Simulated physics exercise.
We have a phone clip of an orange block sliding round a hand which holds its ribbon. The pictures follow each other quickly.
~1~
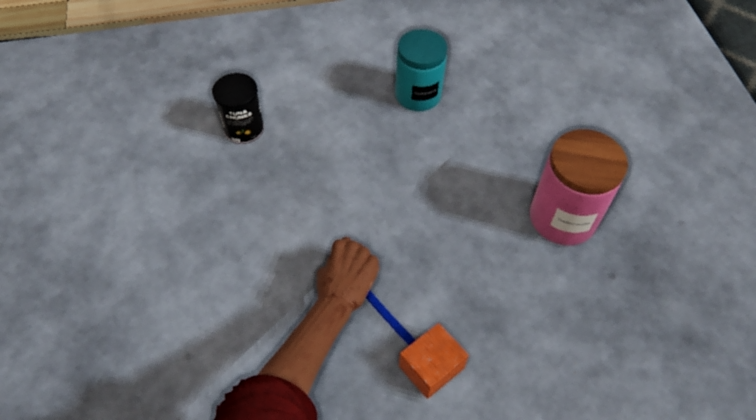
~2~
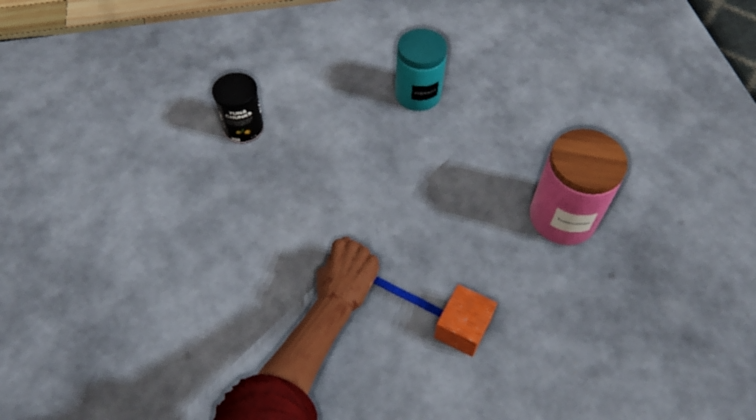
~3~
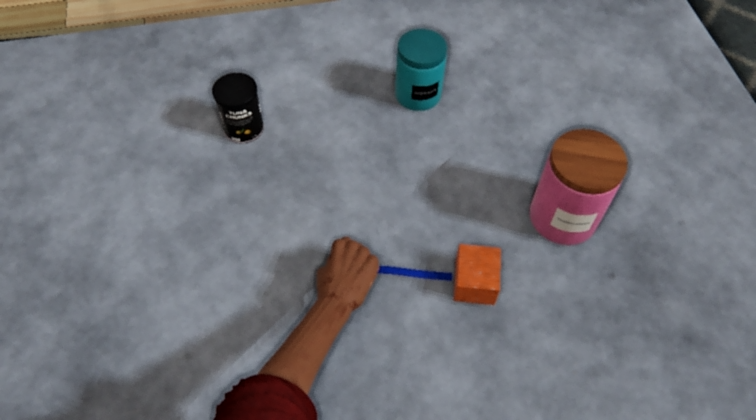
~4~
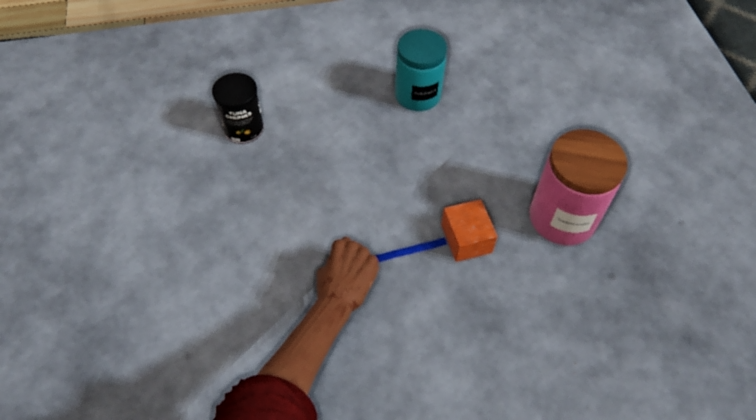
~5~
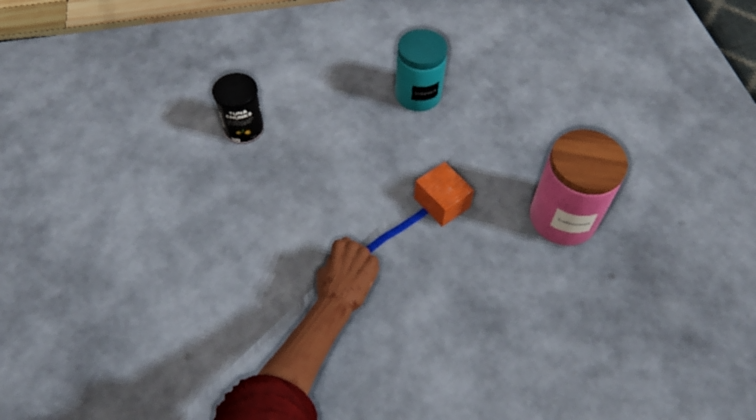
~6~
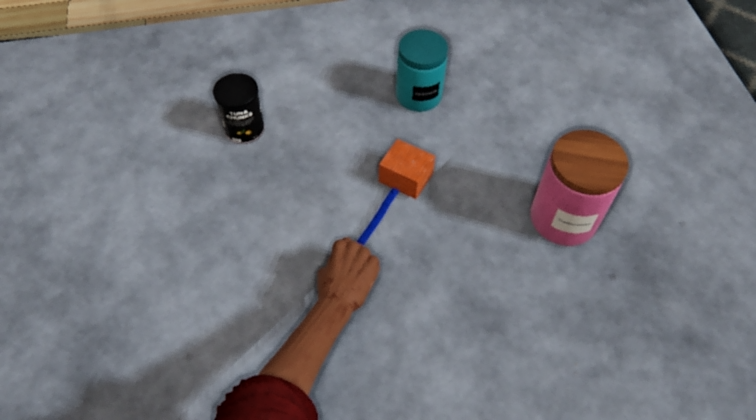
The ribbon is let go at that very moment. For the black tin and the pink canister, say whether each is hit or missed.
The black tin is hit, the pink canister is missed.
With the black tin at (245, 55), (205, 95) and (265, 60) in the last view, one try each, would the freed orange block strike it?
So, first go it goes free, second go it gets reached, third go it goes free.
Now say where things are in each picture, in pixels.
In the first picture, orange block (435, 354); black tin (235, 89); pink canister (590, 158); turquoise jar (423, 46).
In the second picture, orange block (467, 313).
In the third picture, orange block (479, 266).
In the fourth picture, orange block (470, 222).
In the fifth picture, orange block (445, 185).
In the sixth picture, orange block (407, 160); black tin (235, 89); pink canister (591, 158); turquoise jar (423, 46); going round anticlockwise.
Then, 0.08 s past the final frame, block near (325, 142).
Then, 0.20 s past the final frame, block near (281, 126); black tin pushed aside.
When it is over, block near (281, 126); black tin pushed aside. The black tin takes the knock and the pink canister stays untouched.
